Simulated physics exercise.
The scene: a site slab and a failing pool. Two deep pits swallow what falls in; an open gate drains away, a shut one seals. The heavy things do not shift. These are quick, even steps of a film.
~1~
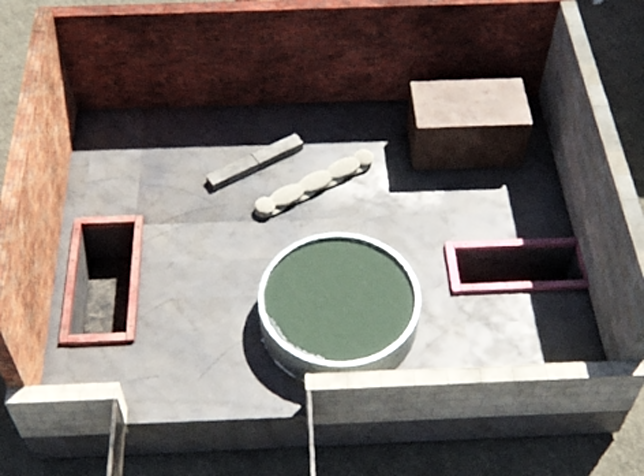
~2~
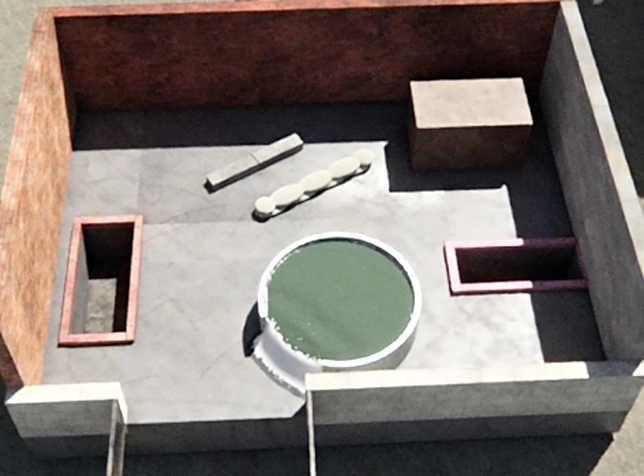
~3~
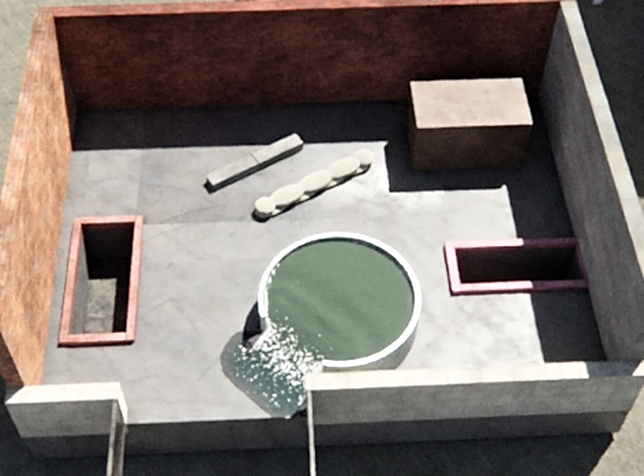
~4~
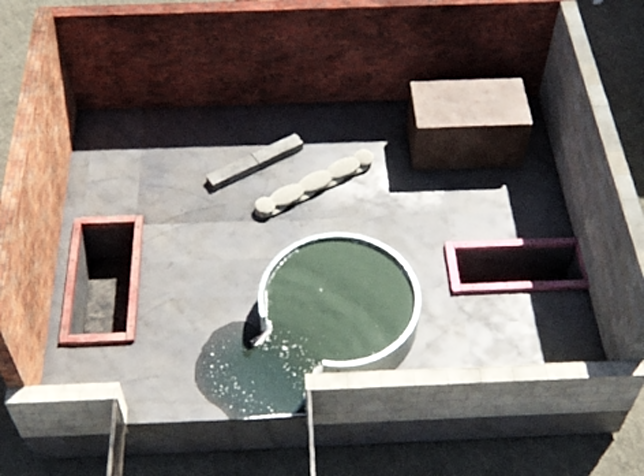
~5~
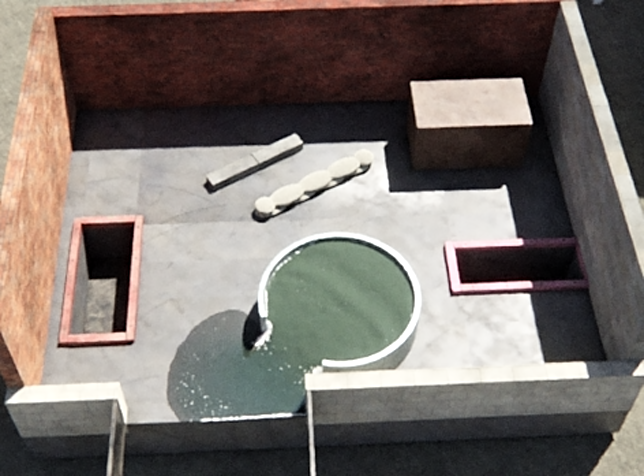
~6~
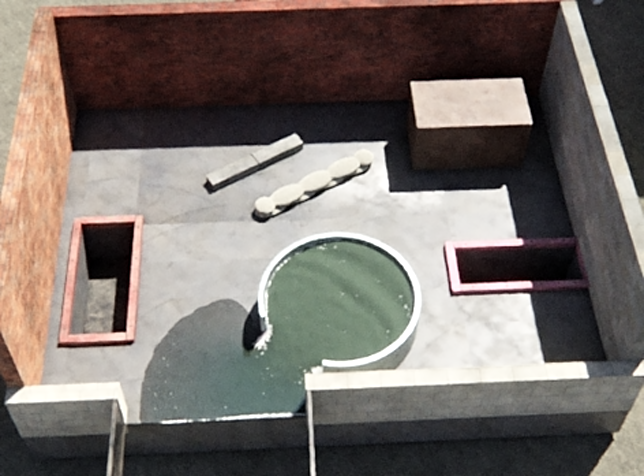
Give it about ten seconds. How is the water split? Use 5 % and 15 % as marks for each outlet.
In the end: The gate takes above 15 %; the pink pit takes not even 5 %; the red pit takes not even 5 %.
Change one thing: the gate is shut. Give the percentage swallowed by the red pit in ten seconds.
In per cent: Red 15.
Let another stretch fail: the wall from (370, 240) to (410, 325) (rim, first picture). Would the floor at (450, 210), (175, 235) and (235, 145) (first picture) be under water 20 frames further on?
In turn: Covered, not flooded, dry.
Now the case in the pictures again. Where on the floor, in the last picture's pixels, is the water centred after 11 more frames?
Close to (306, 333).
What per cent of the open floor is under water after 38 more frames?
I make it 20 per cent.
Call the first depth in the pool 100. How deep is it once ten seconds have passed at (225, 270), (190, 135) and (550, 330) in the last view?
In turn 2, 2 and 2 in a hundred.
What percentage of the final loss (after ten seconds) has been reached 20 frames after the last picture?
Near 60 in a hundred.
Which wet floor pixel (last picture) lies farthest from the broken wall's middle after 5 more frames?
Close to (38, 412).
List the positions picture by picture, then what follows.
In the first frame, the round tank at (339, 299) is whole and still.
In the second frame, the front is at (261, 337), out from the gap at (288, 361).
In the third frame, the front is at (228, 353), out from the gap at (288, 362).
In the fourth frame, the front is at a hidden place, out from the gap at (288, 363).
In the fifth frame, water pours out at (288, 362) and has run to a hidden place.
In the sixth frame, water pours out at (288, 362) and has run to a hidden place.
A moment on, water covers 10 % of the floor; the gate 15 %, the pink pit 0 %, the red pit 0 %.
Next, water covers 15 % of the floor; the gate 28 %, the pink pit 0 %, the red pit 0 %.
Then, water covers 15 % of the floor; the gate 42 %, the pink pit 0 %, the red pit 0 %.
Later, water covers 20 % of the floor; the gate 57 %, the pink pit 0 %, the red pit 0 %.
In the end, water covers 30 % of the floor; the gate 68 %, the pink pit 0 %, the red pit 0 %.
